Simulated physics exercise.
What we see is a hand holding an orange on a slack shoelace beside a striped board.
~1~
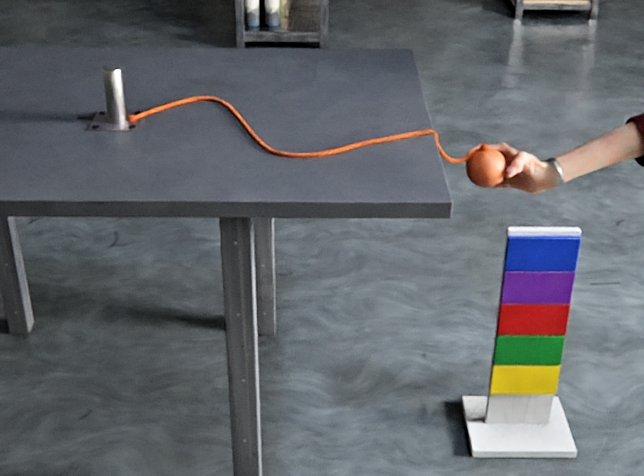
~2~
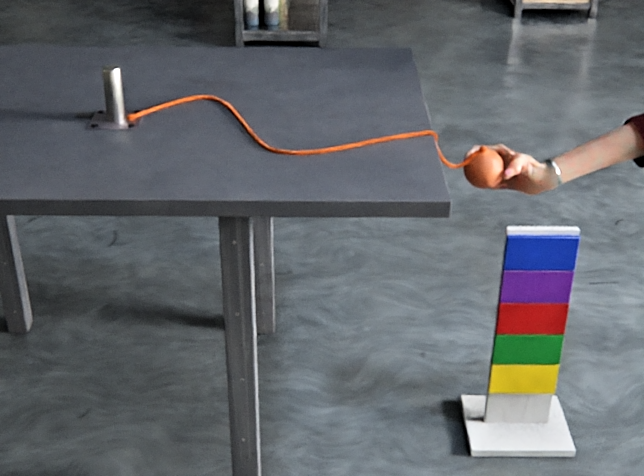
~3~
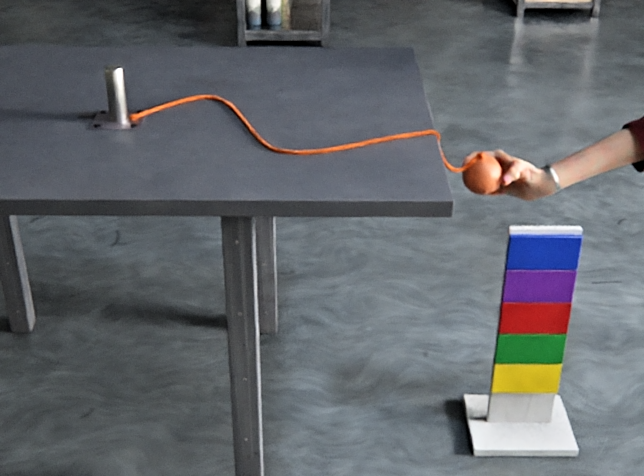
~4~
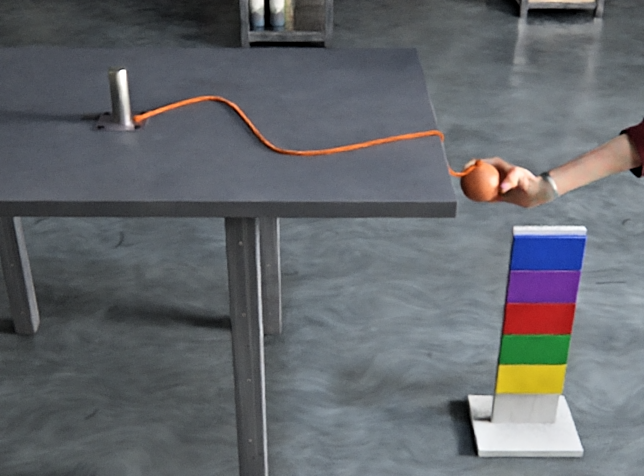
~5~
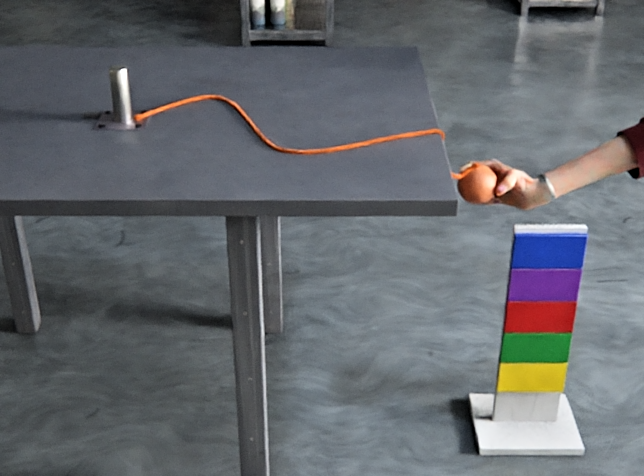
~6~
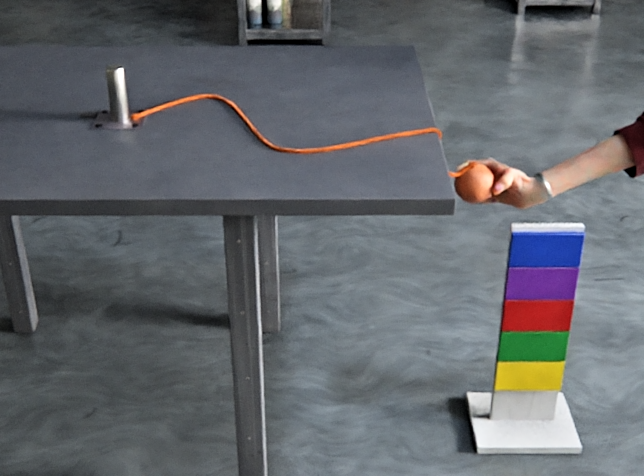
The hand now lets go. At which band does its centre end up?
Its centre hangs level with the red band.
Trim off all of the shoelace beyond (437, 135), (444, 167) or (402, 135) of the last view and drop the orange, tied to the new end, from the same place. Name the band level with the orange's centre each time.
In that order: Blue; purple; none, it hangs higher.
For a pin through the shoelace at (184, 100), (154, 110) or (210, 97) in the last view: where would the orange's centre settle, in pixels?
About (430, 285), (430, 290) and (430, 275).
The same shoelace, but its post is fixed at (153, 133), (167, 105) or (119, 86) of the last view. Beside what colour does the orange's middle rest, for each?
In that order: Green; green; purple.
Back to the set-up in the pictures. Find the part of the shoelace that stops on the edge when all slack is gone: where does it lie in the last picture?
That spot is around (328, 149).
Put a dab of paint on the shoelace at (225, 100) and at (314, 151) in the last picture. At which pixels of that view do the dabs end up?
Near (249, 117) and (420, 115).
A little later, orange near (389, 306); level with red.
Next, orange near (443, 298); level with red.
When it is over, orange near (427, 300); level with red. Its middle rests at the red band.
